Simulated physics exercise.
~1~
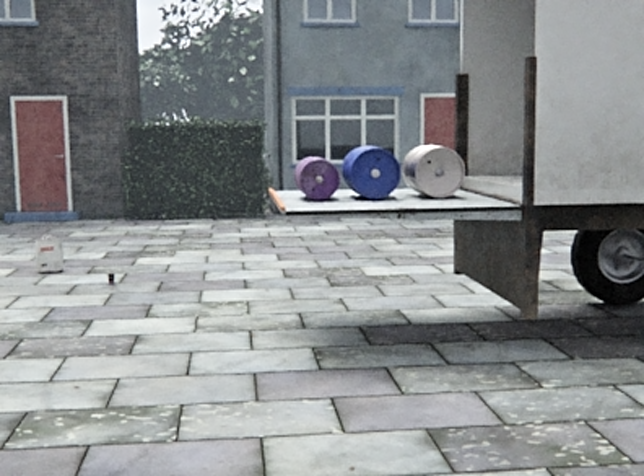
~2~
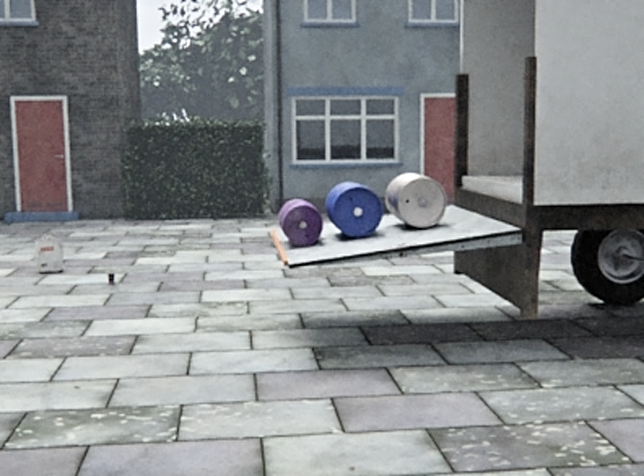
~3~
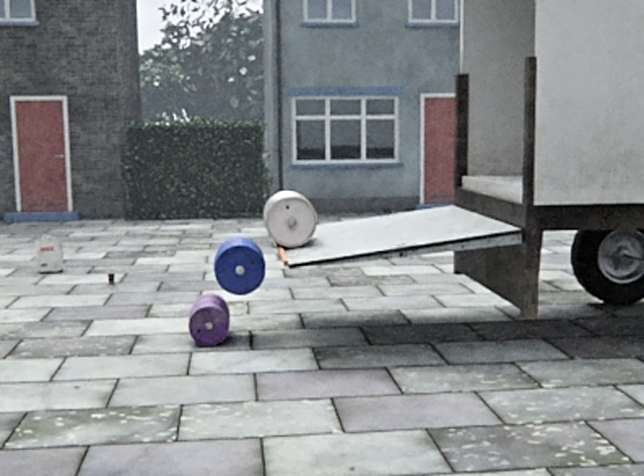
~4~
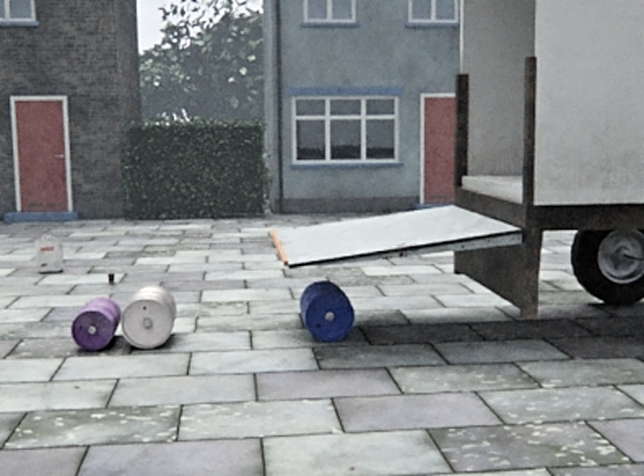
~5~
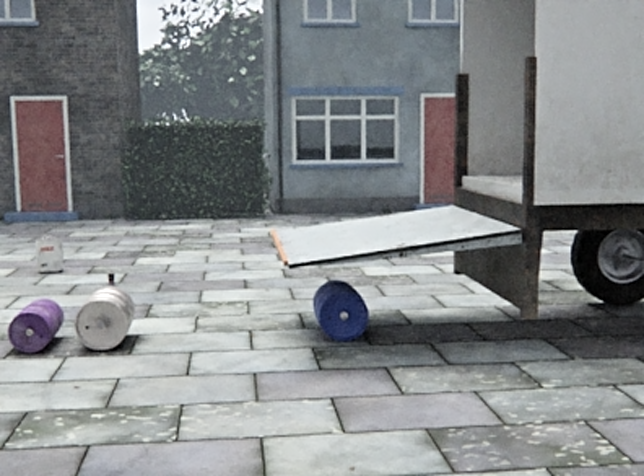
A truck's tail lift tilted down toward the paving, and the purple, blue and whitish kegs rolled left off its edge; the purple and whitish ones rolled farther left, while the blue one ended up on the ground near the lift.
